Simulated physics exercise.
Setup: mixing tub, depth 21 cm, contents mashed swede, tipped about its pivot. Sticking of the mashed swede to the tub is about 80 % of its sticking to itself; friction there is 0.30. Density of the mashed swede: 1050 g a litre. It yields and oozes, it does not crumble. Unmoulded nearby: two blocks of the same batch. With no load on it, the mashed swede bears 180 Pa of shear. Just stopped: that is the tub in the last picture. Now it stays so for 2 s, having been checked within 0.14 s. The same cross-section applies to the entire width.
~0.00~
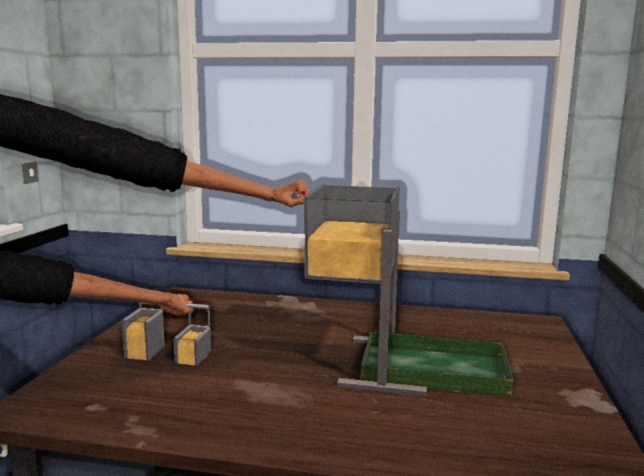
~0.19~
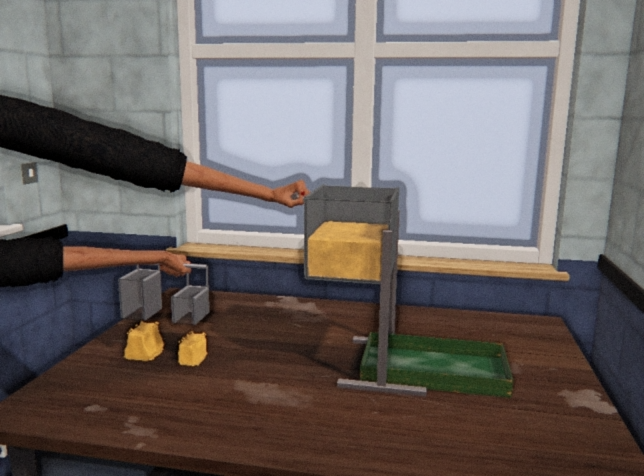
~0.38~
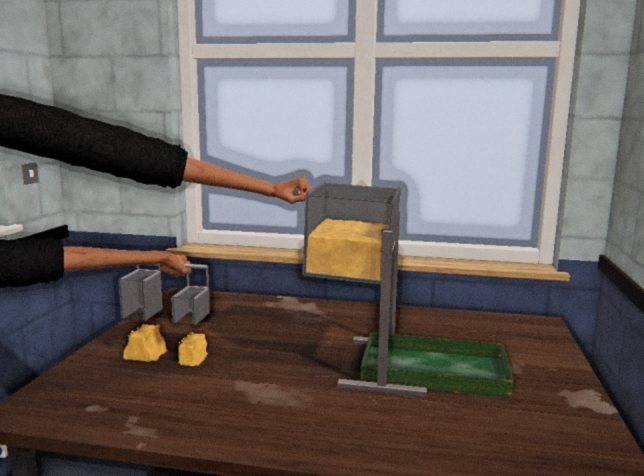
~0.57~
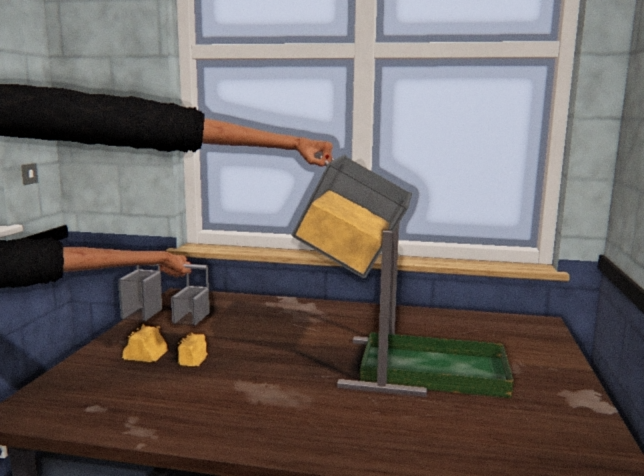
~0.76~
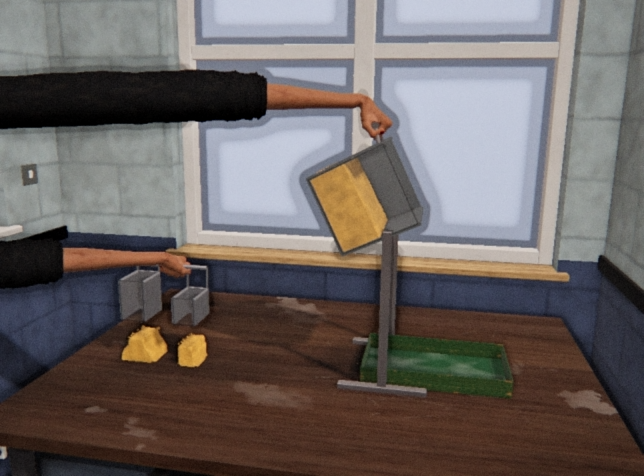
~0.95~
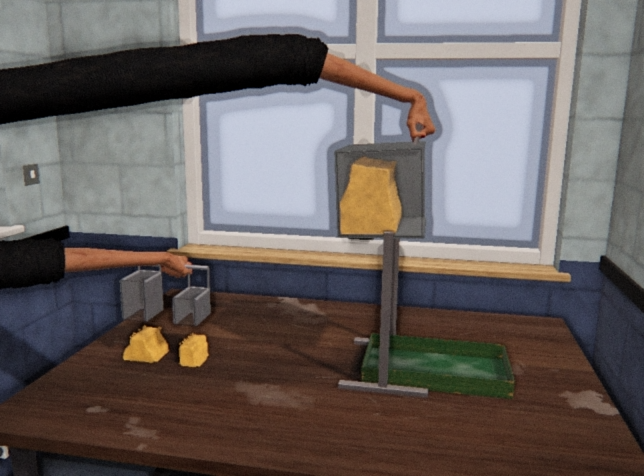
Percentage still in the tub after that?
Some 73 %.
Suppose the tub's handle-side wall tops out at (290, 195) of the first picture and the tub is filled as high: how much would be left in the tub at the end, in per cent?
60 %.
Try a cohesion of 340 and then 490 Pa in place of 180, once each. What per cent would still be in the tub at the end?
Roughly 100 % followed by roughly 100 %.
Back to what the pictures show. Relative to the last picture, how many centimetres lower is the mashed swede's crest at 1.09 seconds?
About 5 cm.
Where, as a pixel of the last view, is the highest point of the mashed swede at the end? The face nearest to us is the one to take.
The highest point sits at around (358, 202).
After 1.09 s, the tub is at 87 degrees and holds 99 %.
After 1.26 s, the tub is at 87 degrees and holds 79 %.
After 1.43 s, the tub is at 87 degrees and holds 73 %.
After 1.60 s, the tub is at 87 degrees and holds 73 %.
After 2.95 s, the tub is at 87 degrees and holds 73 %.
